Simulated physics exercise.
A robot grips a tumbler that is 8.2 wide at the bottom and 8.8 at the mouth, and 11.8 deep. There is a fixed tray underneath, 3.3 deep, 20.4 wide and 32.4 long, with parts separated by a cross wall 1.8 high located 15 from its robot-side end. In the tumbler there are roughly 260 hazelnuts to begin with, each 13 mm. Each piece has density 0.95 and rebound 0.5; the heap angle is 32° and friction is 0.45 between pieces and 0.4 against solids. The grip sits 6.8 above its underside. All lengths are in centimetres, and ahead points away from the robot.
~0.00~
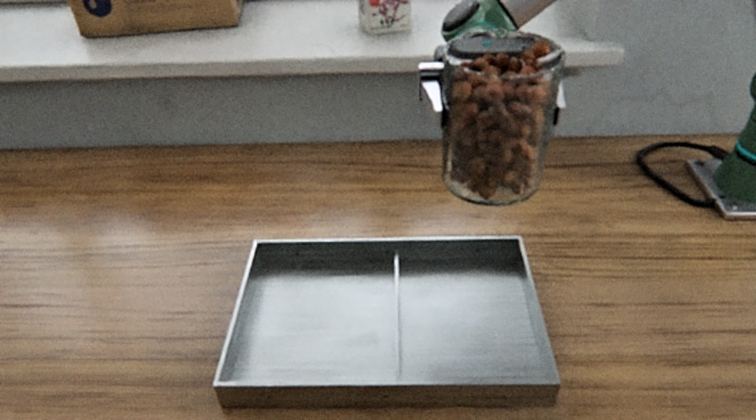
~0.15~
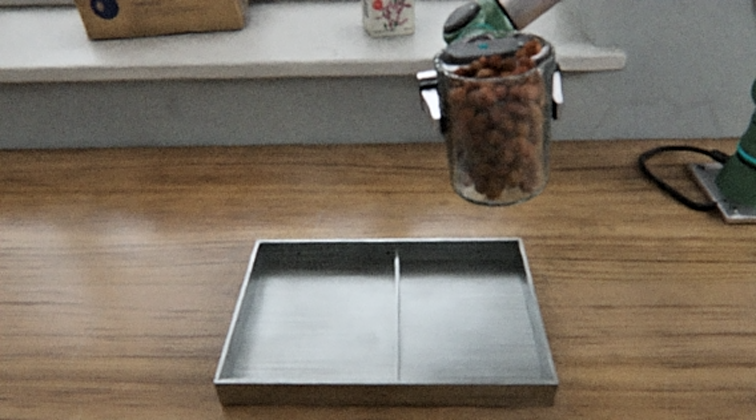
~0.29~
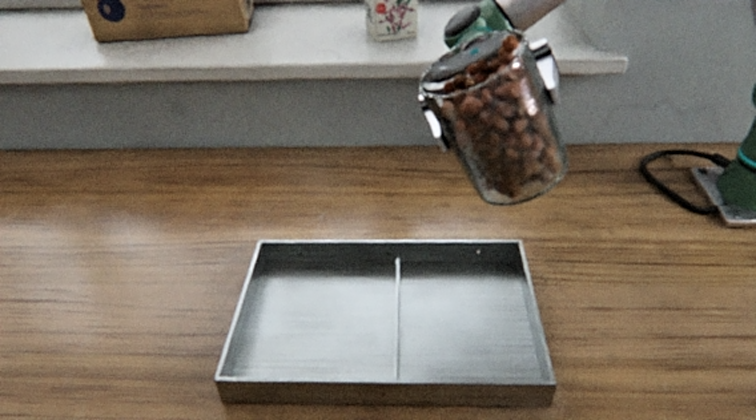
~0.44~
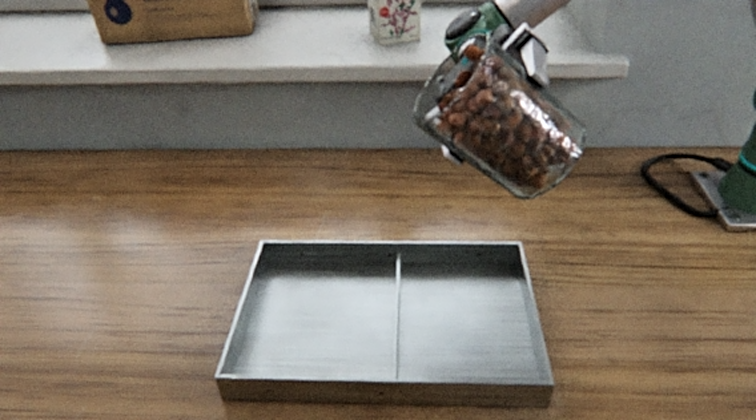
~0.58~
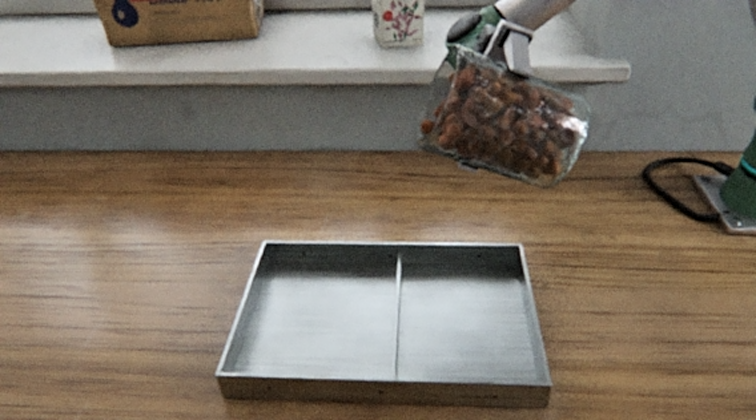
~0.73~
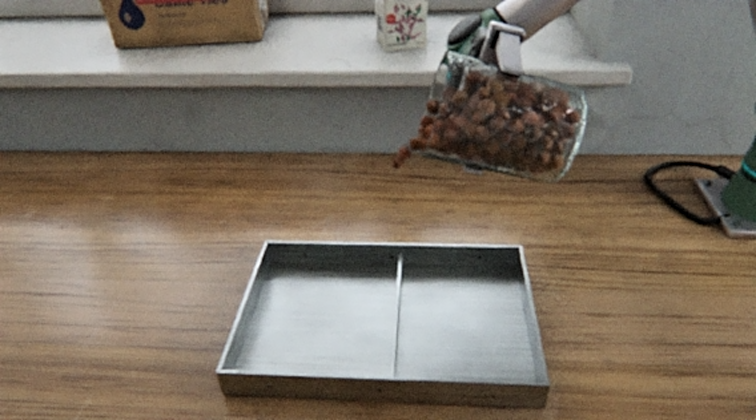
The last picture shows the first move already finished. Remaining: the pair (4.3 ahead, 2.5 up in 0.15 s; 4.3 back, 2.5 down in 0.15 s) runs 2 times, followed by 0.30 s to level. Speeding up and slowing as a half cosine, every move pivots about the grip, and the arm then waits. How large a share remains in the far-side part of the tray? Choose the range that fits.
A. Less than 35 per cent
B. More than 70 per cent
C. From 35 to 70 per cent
C, from 35 to 70 per cent.
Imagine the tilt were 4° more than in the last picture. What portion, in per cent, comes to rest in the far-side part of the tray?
It would be near 60 per cent.
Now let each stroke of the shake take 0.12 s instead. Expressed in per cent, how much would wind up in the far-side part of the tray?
It would be some 65 %.
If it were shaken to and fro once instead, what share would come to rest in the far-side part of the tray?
About 35 per cent in that case.
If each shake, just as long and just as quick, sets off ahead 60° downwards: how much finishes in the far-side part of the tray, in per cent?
About 10 per cent.
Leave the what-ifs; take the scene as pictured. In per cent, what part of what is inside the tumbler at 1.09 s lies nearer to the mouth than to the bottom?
Close to 45 in a hundred.
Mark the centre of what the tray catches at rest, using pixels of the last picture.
Roughly at pixel (324, 318).
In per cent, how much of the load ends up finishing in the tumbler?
About 45 %.
By 1.09 s, tilted 75° forward, highest piece 29 above the table; 171 in the tumbler, 15 in the far-side part, 69 in flight or on a rim.
By 1.45 s, tilted 49° forward, highest piece 28 above the table; 117 in the tumbler, 117 in the far-side part, 10 in the robot-side part, 1 on the table or floor, 10 in flight or on a rim.
By 1.83 s, level, highest piece 28 above the table; 122 in the far-side part, 117 in the tumbler, 13 in the robot-side part, 3 on the table or floor.
By 2.88 s, level, highest piece 28 above the table; 121 in the far-side part, 117 in the tumbler, 13 in the robot-side part, 4 on the table or floor.
Final count, 121 in the far-side part, 117 in the tumbler, 13 in the robot-side part, 4 on the table or floor. That is 47 % in the far-side part of the tray.
